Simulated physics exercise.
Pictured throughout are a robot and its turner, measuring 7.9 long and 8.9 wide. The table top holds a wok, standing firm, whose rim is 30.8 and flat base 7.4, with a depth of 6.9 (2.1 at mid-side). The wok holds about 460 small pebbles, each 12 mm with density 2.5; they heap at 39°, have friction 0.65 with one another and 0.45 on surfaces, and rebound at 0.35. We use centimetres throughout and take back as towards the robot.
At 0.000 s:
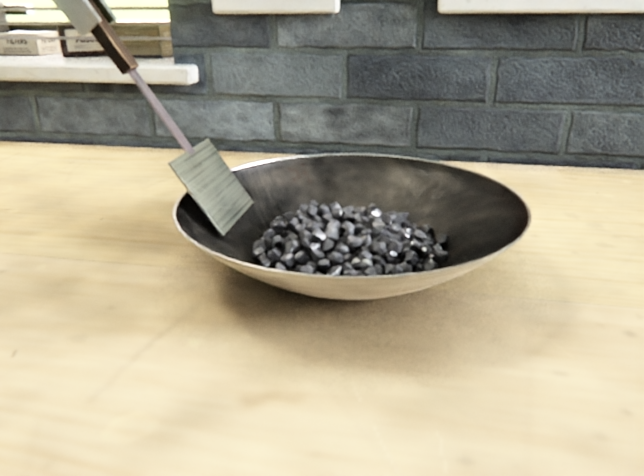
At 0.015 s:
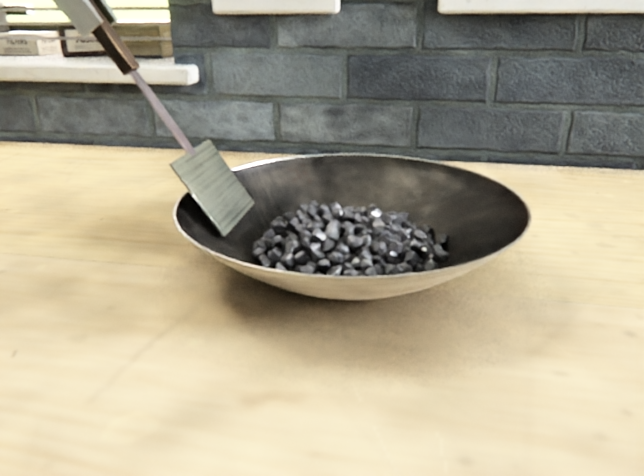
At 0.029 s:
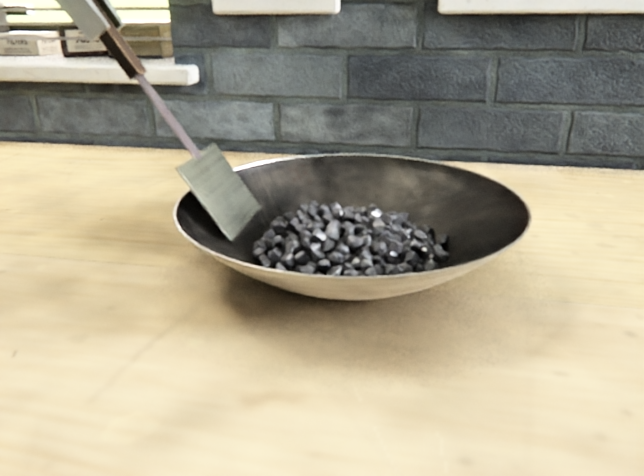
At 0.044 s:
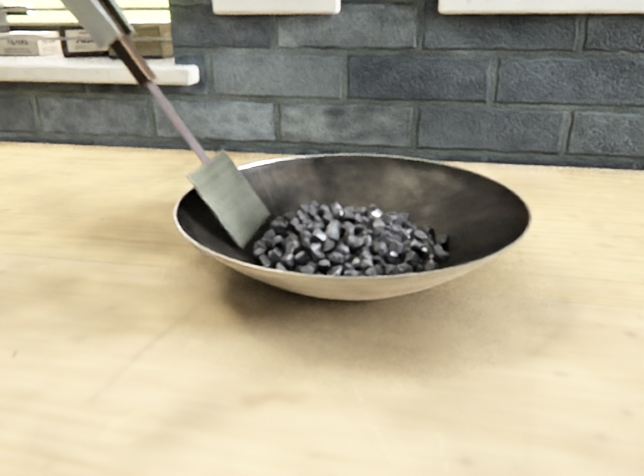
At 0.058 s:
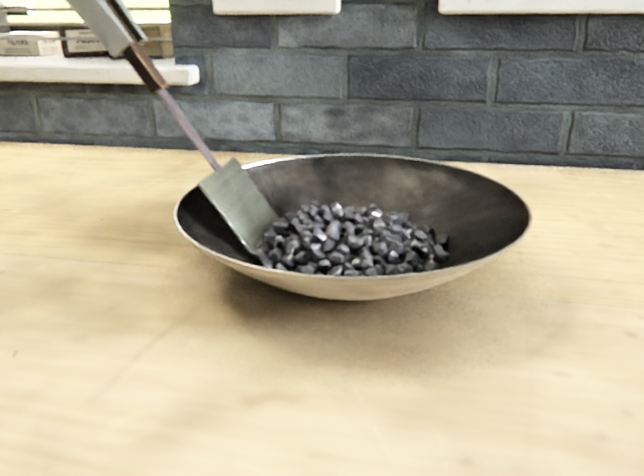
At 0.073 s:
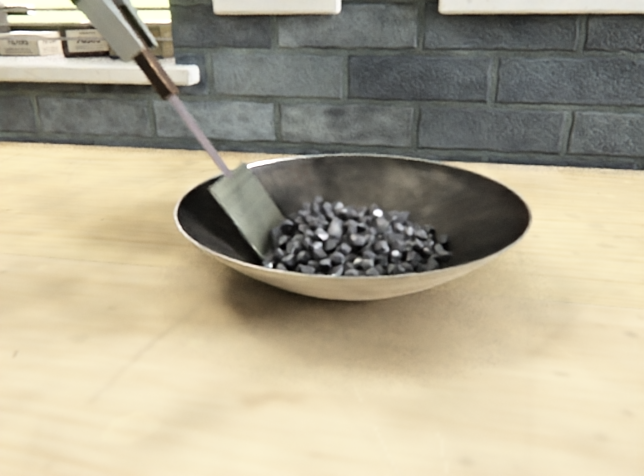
The clip opens on a wok of small dark pebbles on a pale wooden table, with a robot-held turner angled inside its left rim. The turner barely moves at first, then slides a short way down and right to the heap's left edge, nudging the nearest pebbles slightly rightward.
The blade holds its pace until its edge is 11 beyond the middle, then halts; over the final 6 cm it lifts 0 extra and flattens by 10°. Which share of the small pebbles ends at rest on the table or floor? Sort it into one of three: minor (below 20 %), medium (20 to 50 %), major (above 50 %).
Medium, 20 to 50 %.
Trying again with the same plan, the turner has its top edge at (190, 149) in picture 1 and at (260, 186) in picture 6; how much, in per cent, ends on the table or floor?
Some 60 percent ends up on the table or floor.
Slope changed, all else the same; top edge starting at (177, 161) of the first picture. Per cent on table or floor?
About 40 per cent.
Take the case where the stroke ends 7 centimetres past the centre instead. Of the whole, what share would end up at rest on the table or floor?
I'd expect close to 15 per cent then.
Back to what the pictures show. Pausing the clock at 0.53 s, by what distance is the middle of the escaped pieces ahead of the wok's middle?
It's close to 22 cm ahead of the centre.
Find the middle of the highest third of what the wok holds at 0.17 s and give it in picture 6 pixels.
It sits at about (431, 228).
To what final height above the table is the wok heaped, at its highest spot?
About 8.5 centimetres.
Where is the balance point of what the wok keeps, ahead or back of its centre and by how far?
Ahead, by around 5.5 cm.
After 0.17 s, sloping 56°, highest piece 8 above the table; 457 in the wok.
After 0.27 s, sloping 54°, highest piece 14 above the table; 446 in the wok, 11 on the blade or in flight.
After 0.53 s, sloping 46°, highest piece 8 above the table; 266 in the wok, 184 on the table or floor, 7 on the blade or in flight.
After 1.58 s, sloping 46°, highest piece 8 above the table; 265 in the wok, 192 on the table or floor.
In the end, 265 in the wok, 192 on the table or floor. That is 42 % on the table or floor.
